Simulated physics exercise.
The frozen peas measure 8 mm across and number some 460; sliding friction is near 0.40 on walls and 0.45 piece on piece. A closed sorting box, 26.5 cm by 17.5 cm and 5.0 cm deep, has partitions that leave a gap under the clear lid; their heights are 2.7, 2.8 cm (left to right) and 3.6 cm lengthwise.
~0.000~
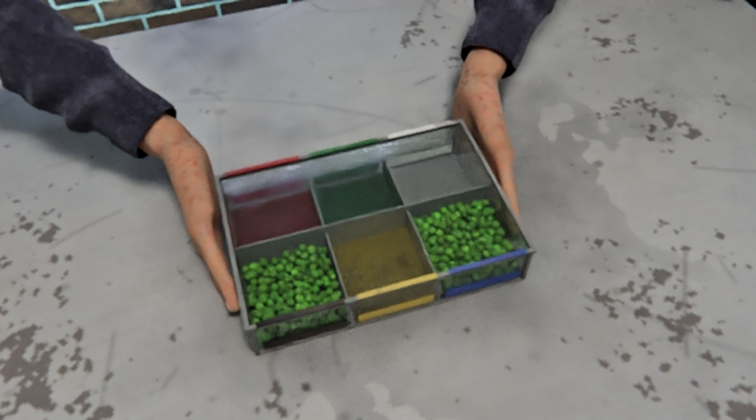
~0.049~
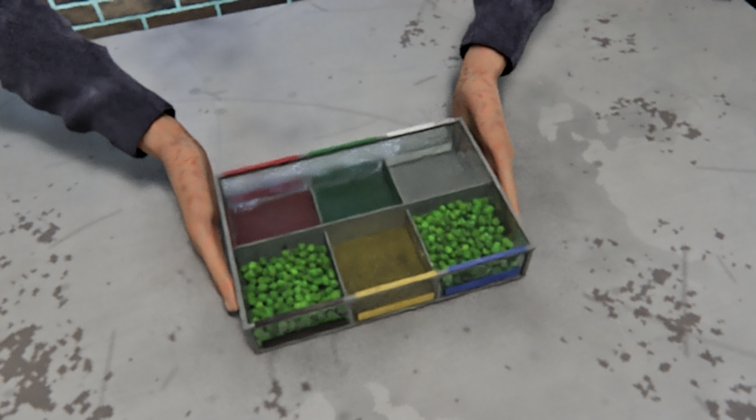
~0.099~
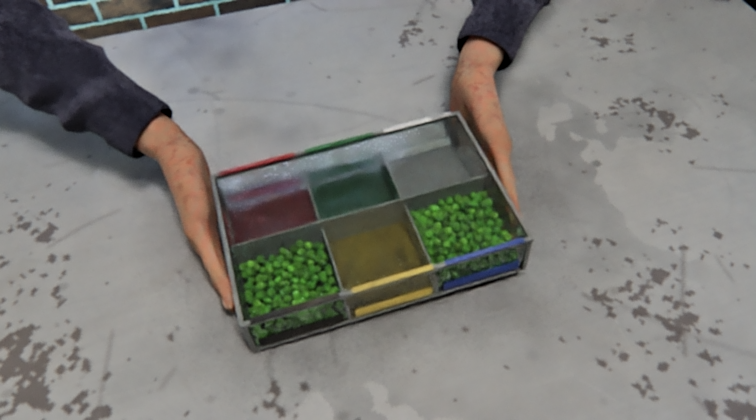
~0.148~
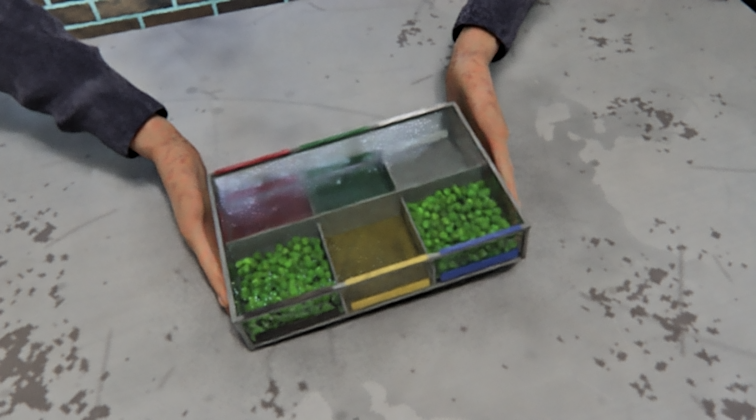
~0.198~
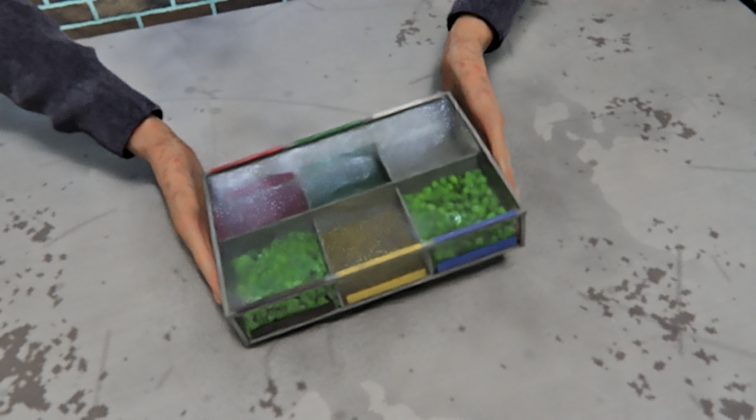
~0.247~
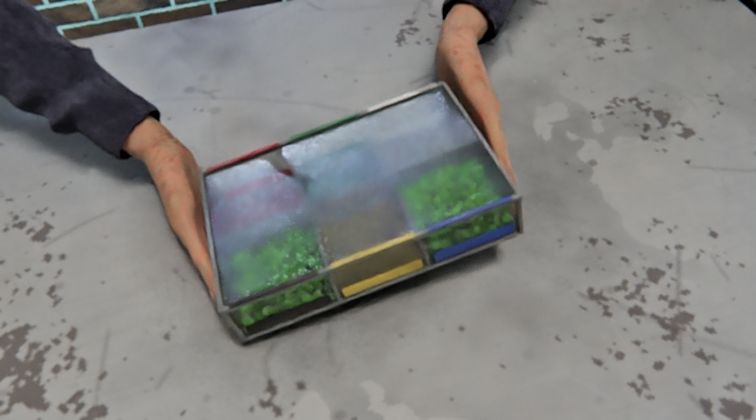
Two hands gradually tilt a clear-lidded box holding green peas in two of its compartments.
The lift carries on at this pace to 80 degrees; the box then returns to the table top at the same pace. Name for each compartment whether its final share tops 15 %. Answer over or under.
Red: Over, blue: Over, green: Under, yellow: Under, white: Under, black: Over.
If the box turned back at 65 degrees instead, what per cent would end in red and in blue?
Then: Red 5, blue 45.
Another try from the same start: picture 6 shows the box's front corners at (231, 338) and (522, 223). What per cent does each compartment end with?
Red 0, blue 30, green 0, yellow 10, white 0, black 60.
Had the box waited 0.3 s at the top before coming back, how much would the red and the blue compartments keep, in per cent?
Then: Red 30, blue 20.
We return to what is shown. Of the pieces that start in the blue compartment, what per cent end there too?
About 40 per cent.
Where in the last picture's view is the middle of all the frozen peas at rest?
Near (285, 264).
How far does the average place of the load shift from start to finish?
Some 8.0 cm.
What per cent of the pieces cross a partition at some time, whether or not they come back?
About 40 per cent.
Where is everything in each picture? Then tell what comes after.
Box tilt 0 degrees, front corners at (249, 327) and (530, 249); blue 65 %, black 35 %, in the first picture.
Box tilt 1 degrees, front corners at (248, 326) and (530, 246), in the second picture.
Box tilt 3 degrees, front corners at (244, 323) and (528, 238), in the third picture.
Box tilt 6 degrees, front corners at (237, 318) and (525, 225), lowest corner left back, in the fourth picture.
Box tilt 9 degrees, front corners at (230, 313) and (521, 210), lowest corner left back, in the fifth picture.
Box tilt 13 degrees, front corners at (224, 309) and (517, 196), lowest corner left back; blue 65 %, black 35 %. The box's pace is about 70 degrees a second, in the sixth picture.
Then, at 1.29 s, tilt 80 degrees; red 5 %, blue 45 %, green 5 %, yellow 5 %, black 40 %.
Then, at 1.99 s, tilt 36 degrees; red 20 %, blue 25 %, green 5 %, yellow 10 %, black 40 %.
Then, at 2.72 s, tilt 0 degrees; red 20 %, blue 25 %, green 5 %, yellow 10 %, black 40 %.
In the end, at 3.3 s, red 20 %, blue 25 %, green 5 %, yellow 10 %, white 0 %, black 40 %.
